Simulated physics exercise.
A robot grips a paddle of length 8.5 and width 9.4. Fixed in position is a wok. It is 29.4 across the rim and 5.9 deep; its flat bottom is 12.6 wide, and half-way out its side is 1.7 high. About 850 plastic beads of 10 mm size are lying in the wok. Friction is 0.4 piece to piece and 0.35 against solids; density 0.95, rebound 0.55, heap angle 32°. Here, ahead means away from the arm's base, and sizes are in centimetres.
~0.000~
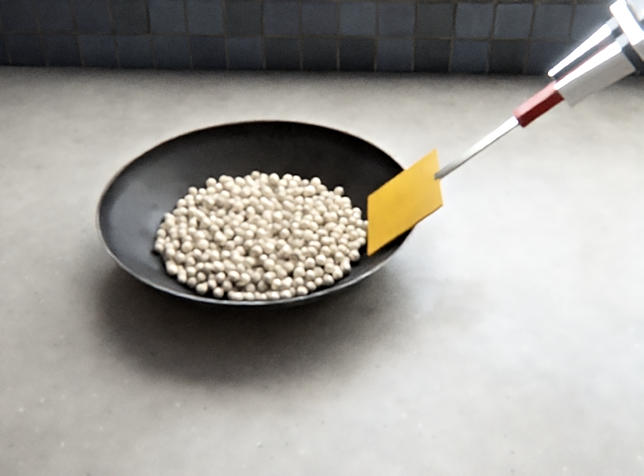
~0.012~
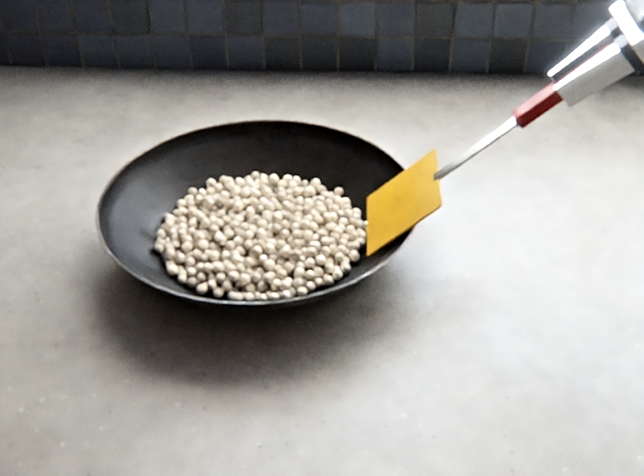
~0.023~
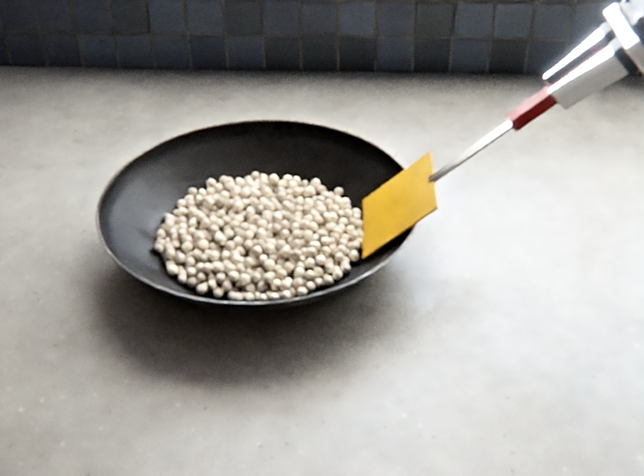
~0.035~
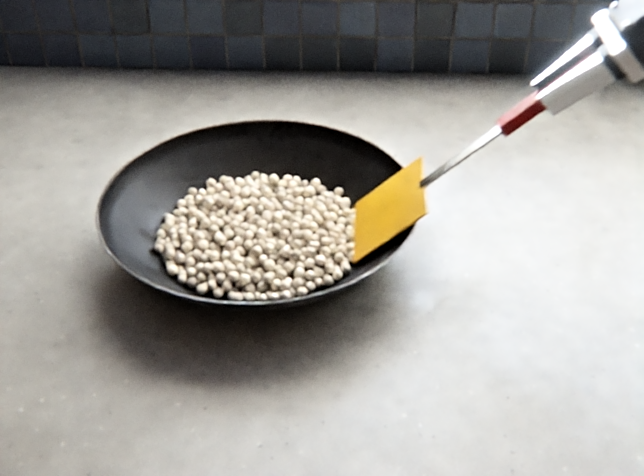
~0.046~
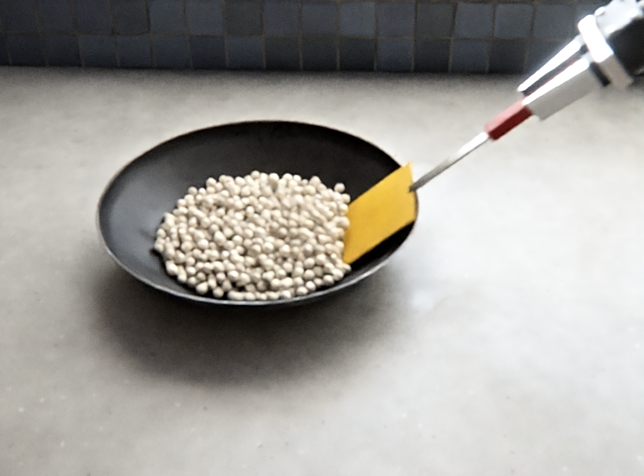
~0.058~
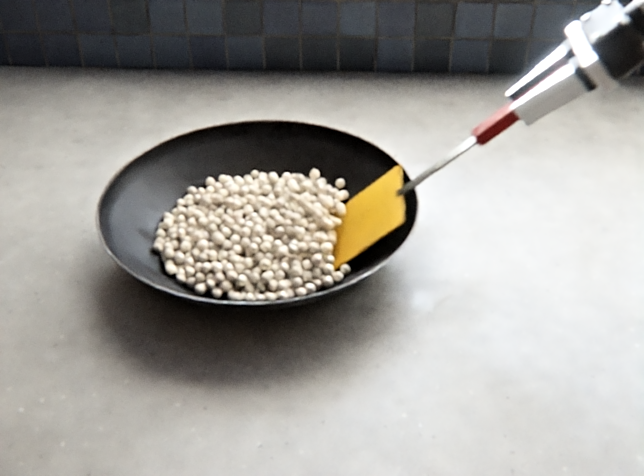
In this clip, a robotic arm holding a yellow paddle moves it slightly left and down into a dark wok of pale beads on a gray countertop, and the beads at the pile's right edge shift a little.
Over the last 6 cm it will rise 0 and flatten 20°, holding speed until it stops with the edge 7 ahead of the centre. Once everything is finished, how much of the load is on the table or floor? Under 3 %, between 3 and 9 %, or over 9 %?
Under 3 %.
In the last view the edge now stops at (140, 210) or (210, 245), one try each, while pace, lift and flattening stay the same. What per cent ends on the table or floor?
Roughly 35 and 0 per cent.
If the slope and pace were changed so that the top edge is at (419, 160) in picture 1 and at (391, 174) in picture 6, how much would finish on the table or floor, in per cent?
Near 0 in a hundred.
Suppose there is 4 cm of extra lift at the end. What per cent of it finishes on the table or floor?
About 10 %.
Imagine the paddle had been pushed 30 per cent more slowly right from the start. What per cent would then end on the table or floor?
Estimate: Near 0 %.
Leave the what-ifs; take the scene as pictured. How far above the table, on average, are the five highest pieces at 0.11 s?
Roughly 8 cm.
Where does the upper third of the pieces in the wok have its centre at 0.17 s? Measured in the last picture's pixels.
Around (213, 210).
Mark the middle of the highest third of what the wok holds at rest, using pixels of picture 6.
It is centred around (157, 206).
After 0.11 s, sloping 43°, highest piece 8 above the table; 849 in the wok.
After 0.17 s, sloping 37°, highest piece 9 above the table; 849 in the wok.
After 0.40 s, sloping 23°, highest piece 7 above the table; 838 in the wok, 10 on the table or floor, 1 on the blade or in flight.
After 1.45 s, sloping 23°, highest piece 7 above the table; 838 in the wok, 11 on the table or floor.
In the end, 838 in the wok, 11 on the table or floor. That is 1 % on the table or floor.
